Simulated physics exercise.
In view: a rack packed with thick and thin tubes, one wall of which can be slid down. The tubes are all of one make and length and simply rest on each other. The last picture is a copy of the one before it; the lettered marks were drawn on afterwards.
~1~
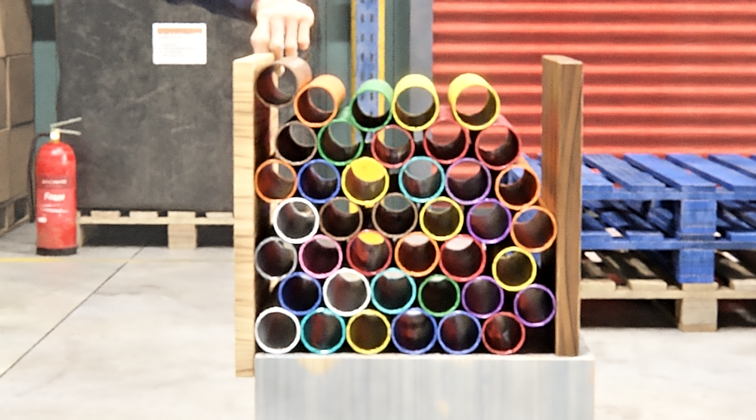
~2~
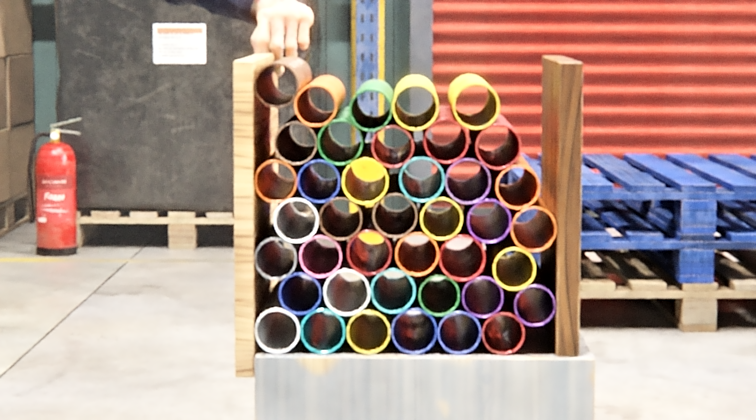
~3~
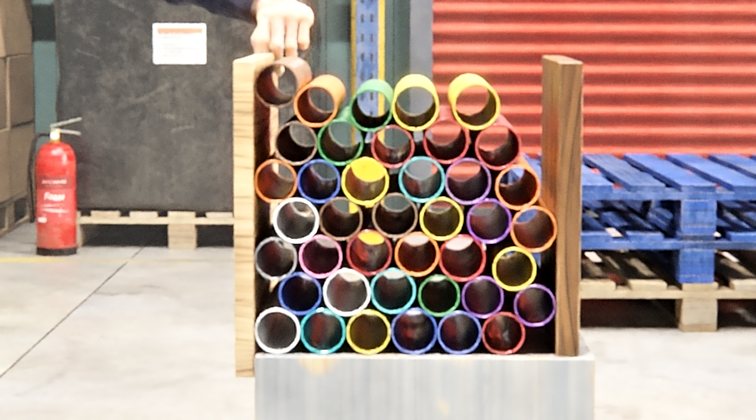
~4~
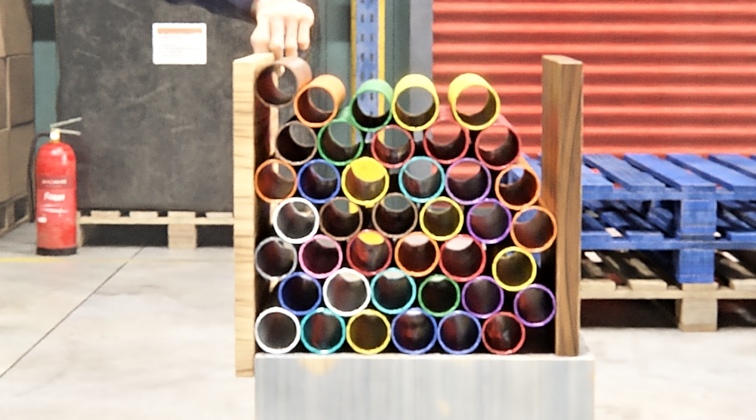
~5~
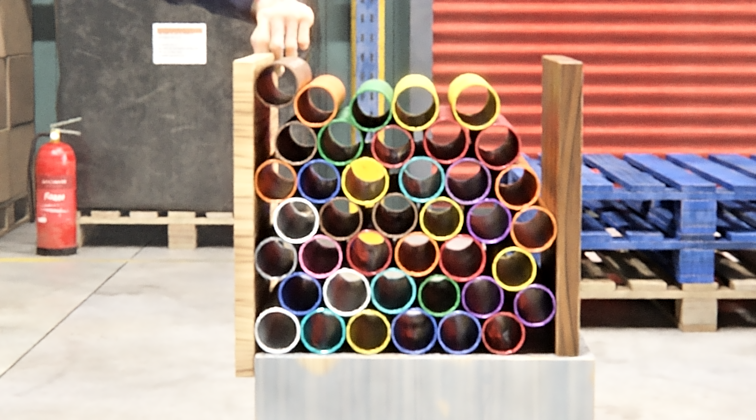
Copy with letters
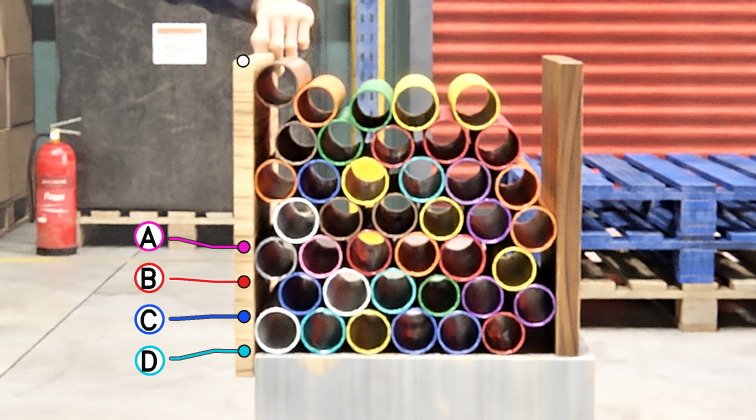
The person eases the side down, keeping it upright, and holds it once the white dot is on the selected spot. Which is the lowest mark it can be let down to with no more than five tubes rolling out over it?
The answer is mark B.
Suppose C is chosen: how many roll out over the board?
It comes to nine.
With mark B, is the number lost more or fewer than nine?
It loses fewer than nine.
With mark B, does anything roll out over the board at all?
At B: Yes.
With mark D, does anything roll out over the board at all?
Yes.
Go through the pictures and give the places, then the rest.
In the first picture, a red tube (499, 147); side board (258, 203); a white tube (278, 331).
In the second picture, a white tube (278, 331); a red tube (503, 333).
In the third picture, a purple tube (535, 305); a red tube (462, 258).
In the fourth picture, a brown tube (395, 216); a blue tube (319, 182).
In the fifth picture, a brown tube (296, 143); a red tube (499, 147); side board (258, 203).
On the marked copy, A at (244, 247); B at (244, 282); C at (244, 317); D at (244, 351); the white dot at (243, 61).
Following B. Soon after the start, top of the board (254, 154).
Later, top of the board (254, 257).
In the end, top of the board (254, 281), four out over the board.
As for the rest, A four out over the board; C more than five out over the board; D more than five out over the board.
